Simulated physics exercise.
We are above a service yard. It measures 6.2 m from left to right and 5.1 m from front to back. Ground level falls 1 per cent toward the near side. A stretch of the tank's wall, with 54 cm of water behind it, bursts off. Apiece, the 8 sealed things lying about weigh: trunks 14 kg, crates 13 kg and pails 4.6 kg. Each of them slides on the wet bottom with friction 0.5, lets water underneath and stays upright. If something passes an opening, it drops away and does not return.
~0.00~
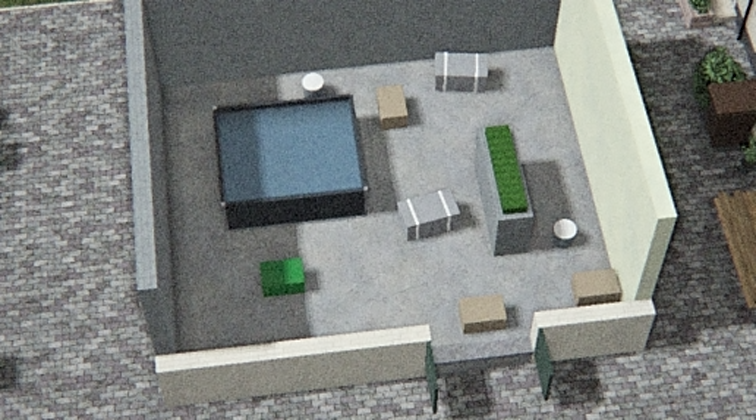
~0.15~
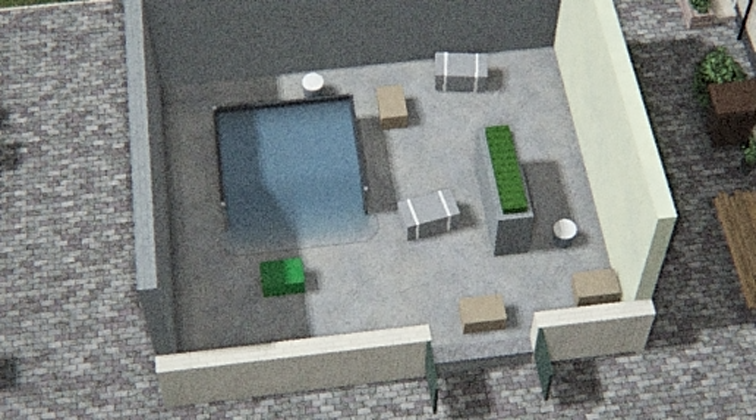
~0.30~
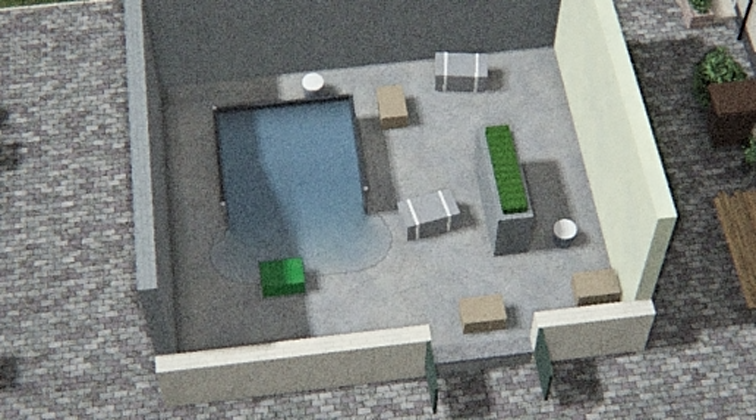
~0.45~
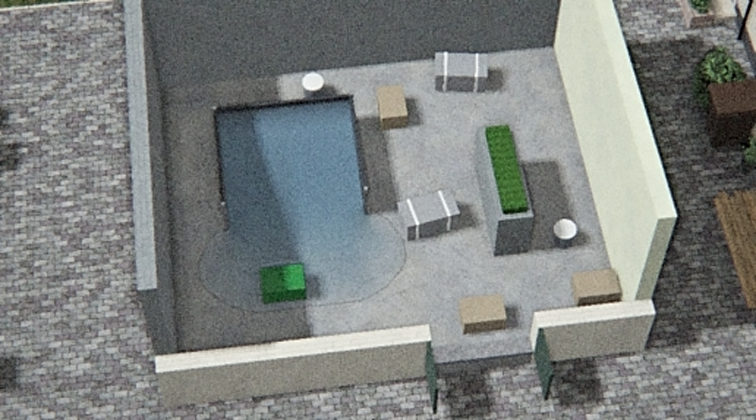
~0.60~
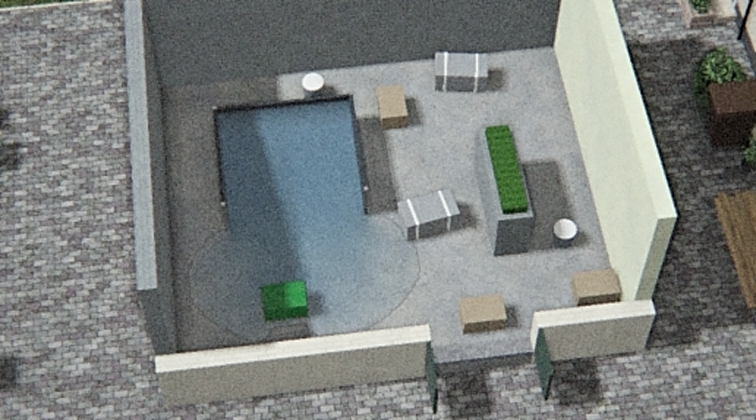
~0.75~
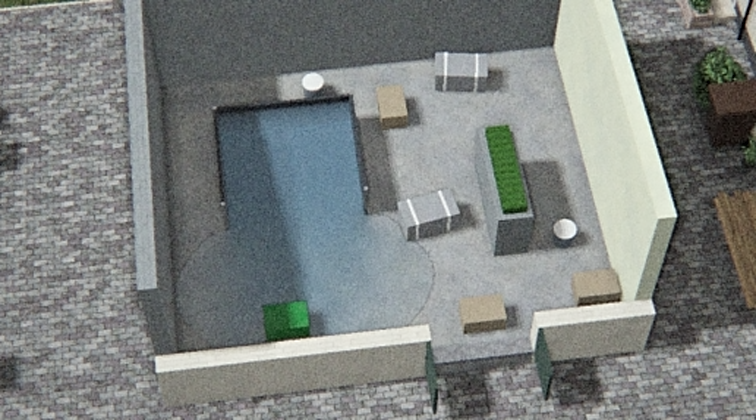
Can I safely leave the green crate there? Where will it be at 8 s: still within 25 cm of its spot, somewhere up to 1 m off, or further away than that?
Badly dislodged.
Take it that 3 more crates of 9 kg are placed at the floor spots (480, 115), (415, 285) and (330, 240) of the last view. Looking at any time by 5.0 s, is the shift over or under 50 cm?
Taking them in order: Not far enough, far enough and far enough.
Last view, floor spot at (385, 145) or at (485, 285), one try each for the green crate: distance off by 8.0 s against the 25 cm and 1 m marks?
One after the other: It stays more or less still, and then it is taken far off.
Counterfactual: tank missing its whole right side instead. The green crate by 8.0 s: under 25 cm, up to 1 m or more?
From there, the green crate remains planted.
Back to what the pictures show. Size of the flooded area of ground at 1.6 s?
13 m2.
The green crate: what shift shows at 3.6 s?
About 120 cm.
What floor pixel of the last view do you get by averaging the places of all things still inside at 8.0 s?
They're centred close to (439, 168).
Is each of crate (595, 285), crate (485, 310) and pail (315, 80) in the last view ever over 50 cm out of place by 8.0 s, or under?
In sequence - stayed below the line; crossed the line; crossed the line.
After 1.6 s the green crate is near (269, 334), 1.1 m from its start, afloat; 0 of 8 are out; 1 afloat.
After 3.6 s the green crate is near (199, 293), 1.2 m from its start, afloat; 0 of 8 are out; 2 afloat.
After 5.6 s the green crate is near (186, 169), 2.3 m from its start, afloat; 0 of 8 are out; 3 afloat.
After 8.0 s the green crate is near (211, 90), 3.4 m from its start, afloat; 0 of 8 are out; 6 afloat.
